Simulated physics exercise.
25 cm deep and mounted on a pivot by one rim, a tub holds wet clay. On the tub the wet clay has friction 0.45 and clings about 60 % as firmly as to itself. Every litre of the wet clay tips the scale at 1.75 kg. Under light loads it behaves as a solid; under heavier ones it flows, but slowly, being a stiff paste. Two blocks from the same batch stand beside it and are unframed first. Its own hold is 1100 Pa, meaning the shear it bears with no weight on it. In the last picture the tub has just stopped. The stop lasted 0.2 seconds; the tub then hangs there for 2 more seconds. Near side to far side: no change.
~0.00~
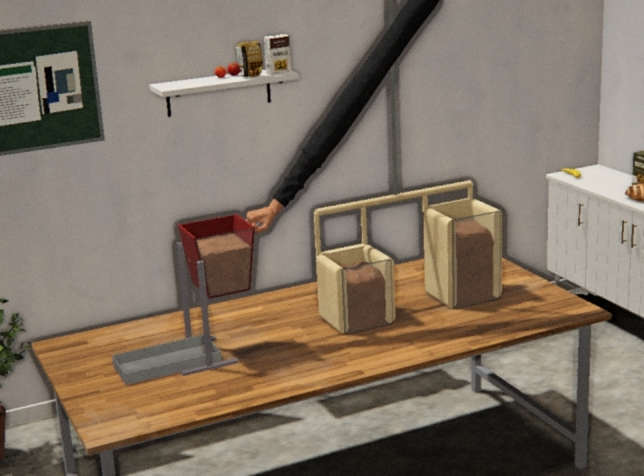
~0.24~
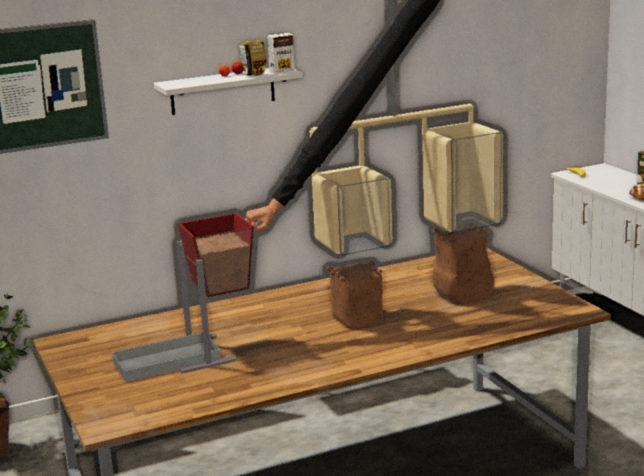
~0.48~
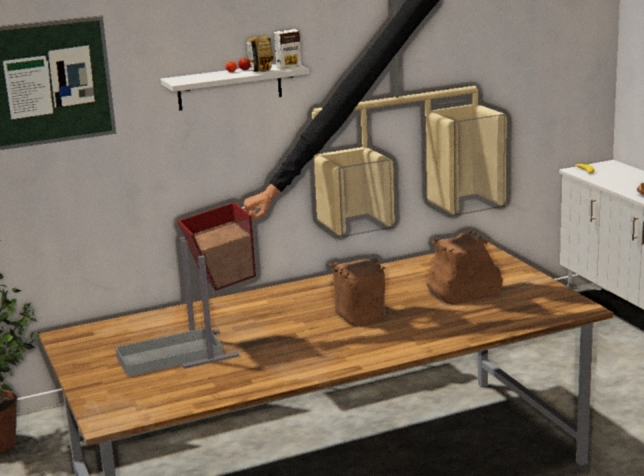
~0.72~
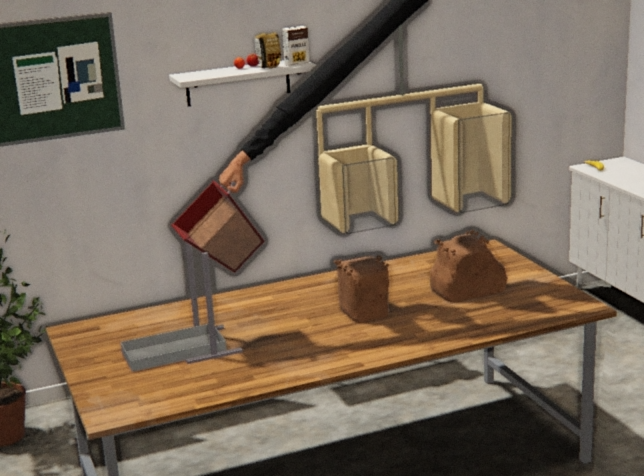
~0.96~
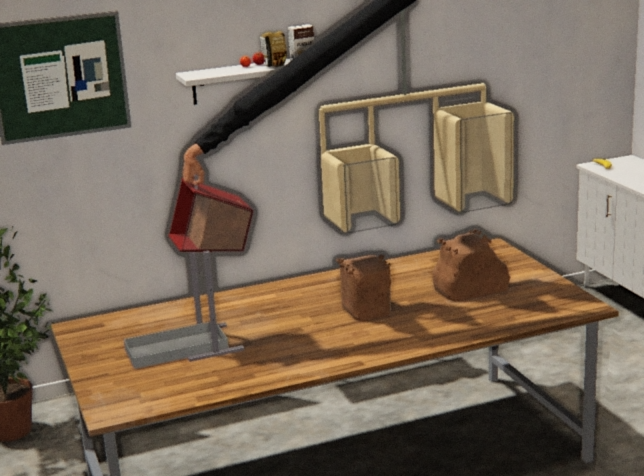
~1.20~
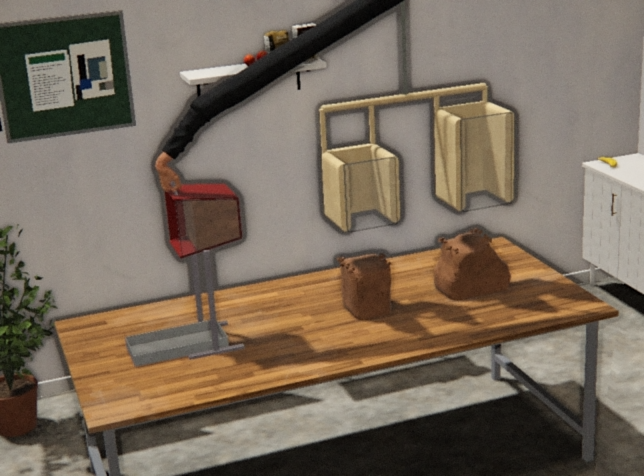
Cream moulds lifting off two brown clay blocks, the taller one slumping, before a black-sleeved arm tilts a red tub onto its side.
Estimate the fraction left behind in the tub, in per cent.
I would say 100 %.
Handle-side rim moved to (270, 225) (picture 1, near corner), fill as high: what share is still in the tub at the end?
Close to 45 per cent would still be in the tub.
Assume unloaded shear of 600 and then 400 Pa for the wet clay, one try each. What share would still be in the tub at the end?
The two runs give near 65 % and near 60 % respectively.
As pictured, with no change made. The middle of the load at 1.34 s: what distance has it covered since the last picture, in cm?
Close to 0 centimetres.
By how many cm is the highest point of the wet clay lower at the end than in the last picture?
About 0 cm.
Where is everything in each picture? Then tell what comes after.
The first frame shows handle-side rim at (252, 228), tilt 0 degrees; highest point of the wet clay at (212, 254); test blocks 24 cm, 34 cm high (left to right).
The second frame shows handle-side rim at (252, 227), tilt 0 degrees; highest point of the wet clay at (211, 253); test blocks 24 cm, 31 cm high (left to right).
The third frame shows handle-side rim at (249, 217), tilt 9 degrees; highest point of the wet clay at (246, 236); test blocks 24 cm, 26 cm high (left to right).
The fourth frame shows handle-side rim at (227, 196), tilt 39 degrees; highest point of the wet clay at (235, 212); test blocks 24 cm, 25 cm high (left to right).
The fifth frame shows handle-side rim at (194, 193), tilt 71 degrees; highest point of the wet clay at (211, 202); test blocks 24 cm, 25 cm high (left to right).
The sixth frame shows handle-side rim at (175, 201), tilt 90 degrees; highest point of the wet clay at (195, 203); test blocks 24 cm, 25 cm high (left to right).
By 1.34 s, the tub is at 90 degrees and holds 100 %.
By 1.51 s, the tub is at 90 degrees and holds 100 %.
By 1.68 s, the tub is at 90 degrees and holds 100 %.
By 1.85 s, the tub is at 90 degrees and holds 100 %.
By 3.20 s, at the end, the tub is at 90 degrees and holds 100 %.
